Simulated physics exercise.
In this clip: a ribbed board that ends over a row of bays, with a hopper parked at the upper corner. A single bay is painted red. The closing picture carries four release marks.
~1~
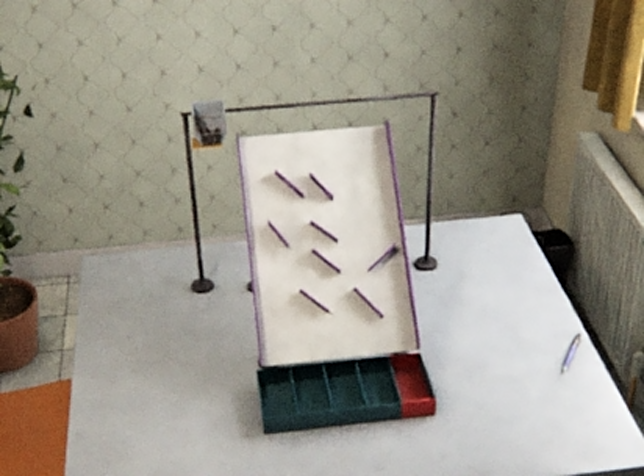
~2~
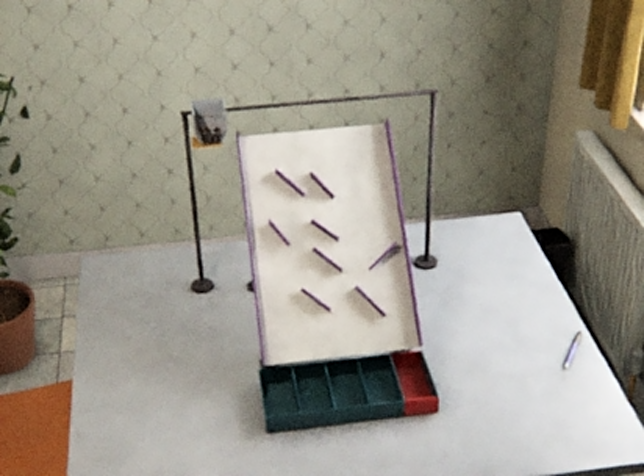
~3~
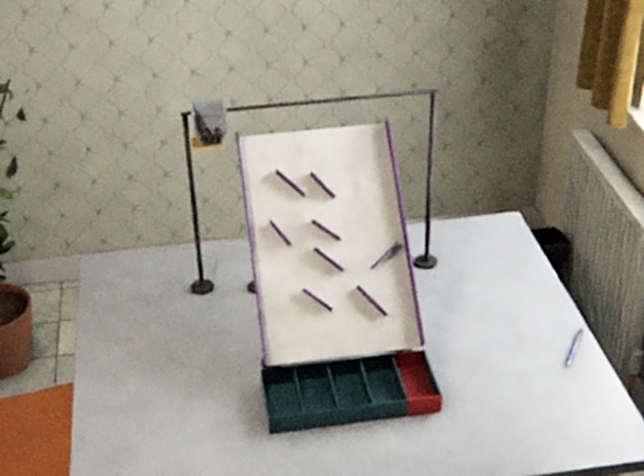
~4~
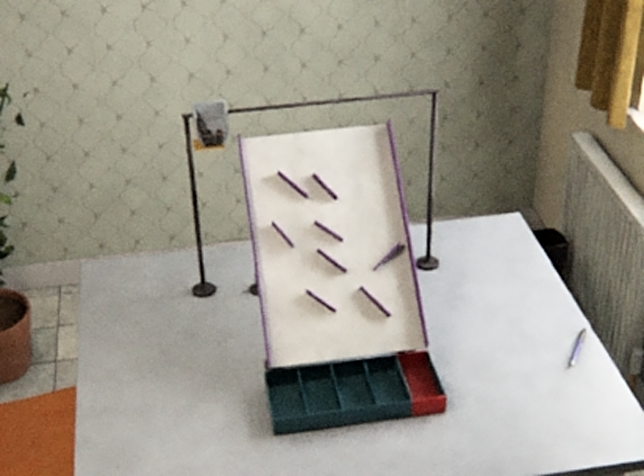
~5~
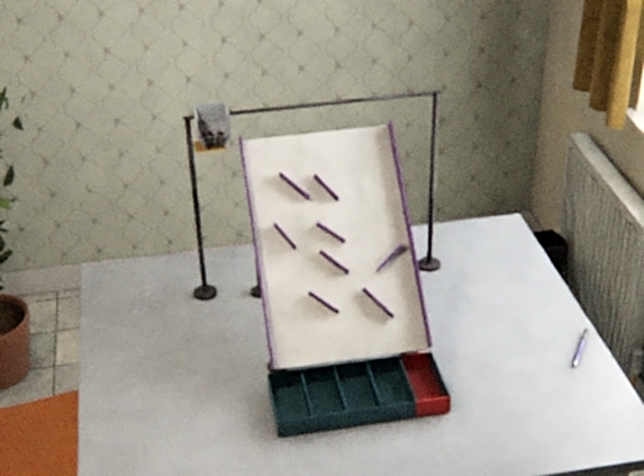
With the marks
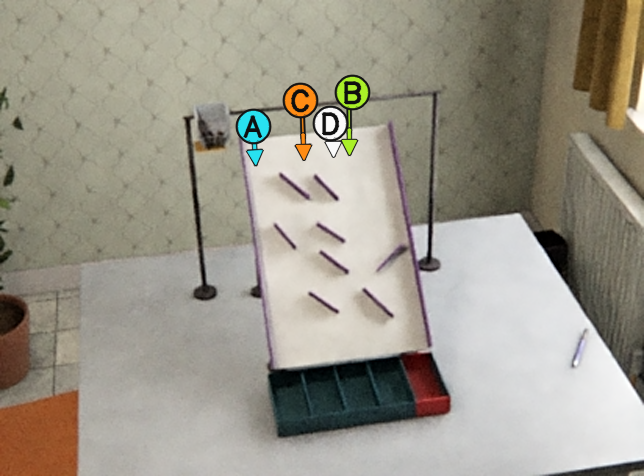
Camera drifting very slightly around a still tabletop scene, with a ribbed white board, a raised hopper and a row of dark green bays ending in red.
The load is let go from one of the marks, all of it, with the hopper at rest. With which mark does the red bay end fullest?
Go for C.
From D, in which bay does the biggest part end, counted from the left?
The fifth.
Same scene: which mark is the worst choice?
The answer is A.
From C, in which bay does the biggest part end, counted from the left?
It is the fifth one.
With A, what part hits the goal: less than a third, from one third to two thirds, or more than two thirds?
Less than a third.
On the marked copy, mark A meets the board at (255, 159); mark B meets the board at (349, 149); mark C meets the board at (303, 154); mark D meets the board at (333, 151).
With A, about a tenth in the red bay, roughly two thirds in other bays, roughly a quarter outside the box.
With B, roughly half in the red bay, roughly a third in other bays, about a tenth outside the box.
With C, the larger part in the red bay, roughly a quarter in other bays.
With D, roughly half in the red bay, roughly a third in other bays, about a tenth outside the box.
